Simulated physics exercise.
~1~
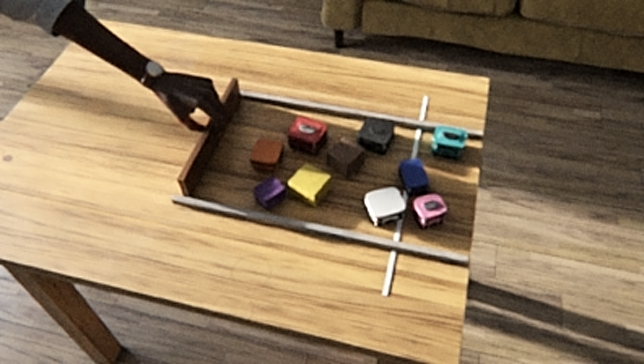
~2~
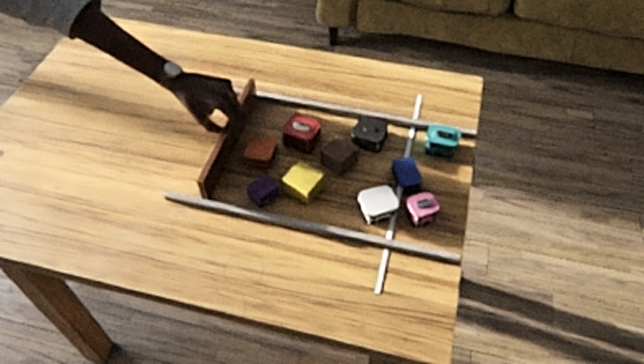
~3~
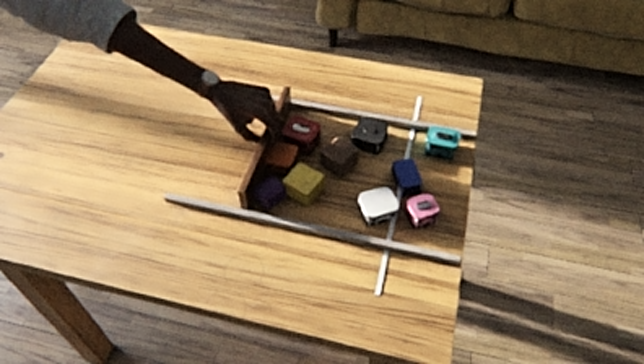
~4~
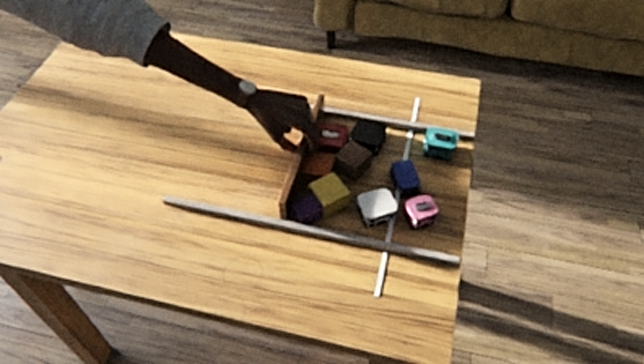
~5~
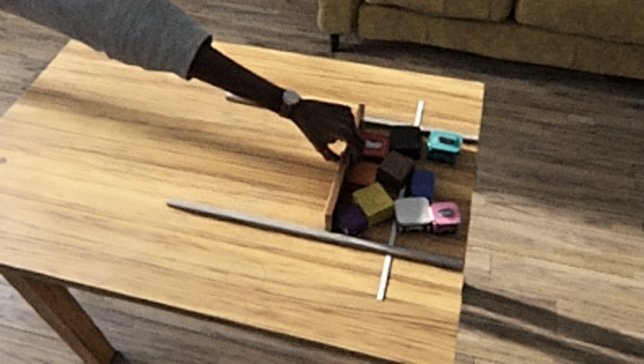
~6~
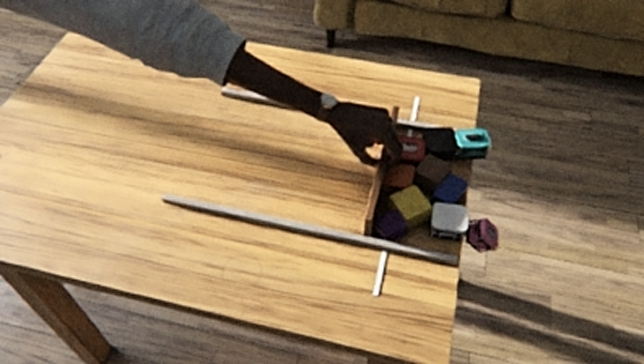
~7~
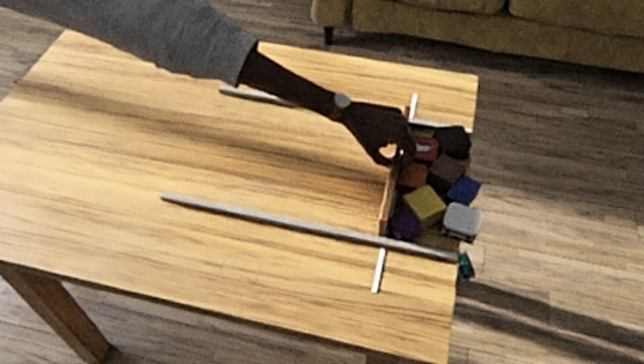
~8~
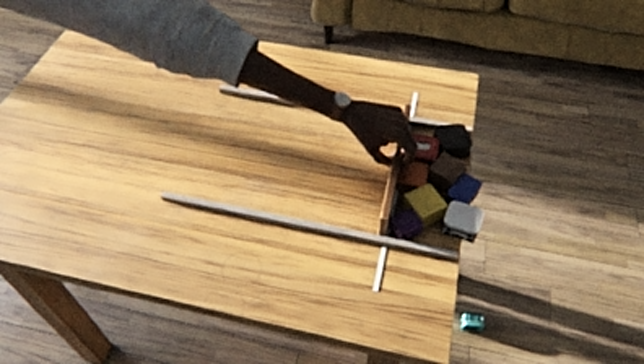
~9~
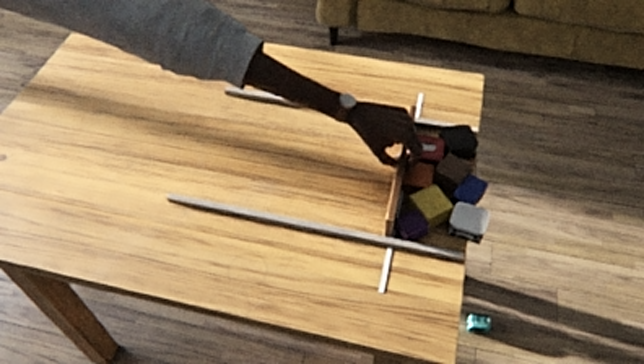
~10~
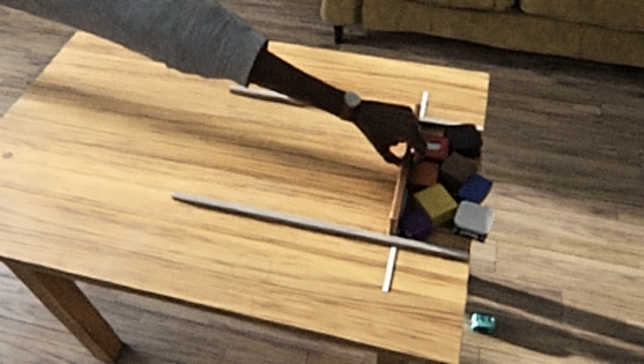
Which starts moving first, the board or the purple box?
The board starts moving first. It slides to the right across the table before the purple box begins to move along with it.
A dark wooden board, held upright by a hand reaching from the upper left, sweeps small colourful boxes and cases across a light wood table, seen from above in a room with a sofa behind. Red, orange, brown, black, yellow, purple, blue, white, pink and turquoise pieces lie between two metal rails, with a pale strip of tape near the right edge. The board slides right, gathering them into a cluster. The pink case tips over the edge and drops from sight, then the turquoise one falls to the floor. The board stops by the tape, the others crowded at the edge.
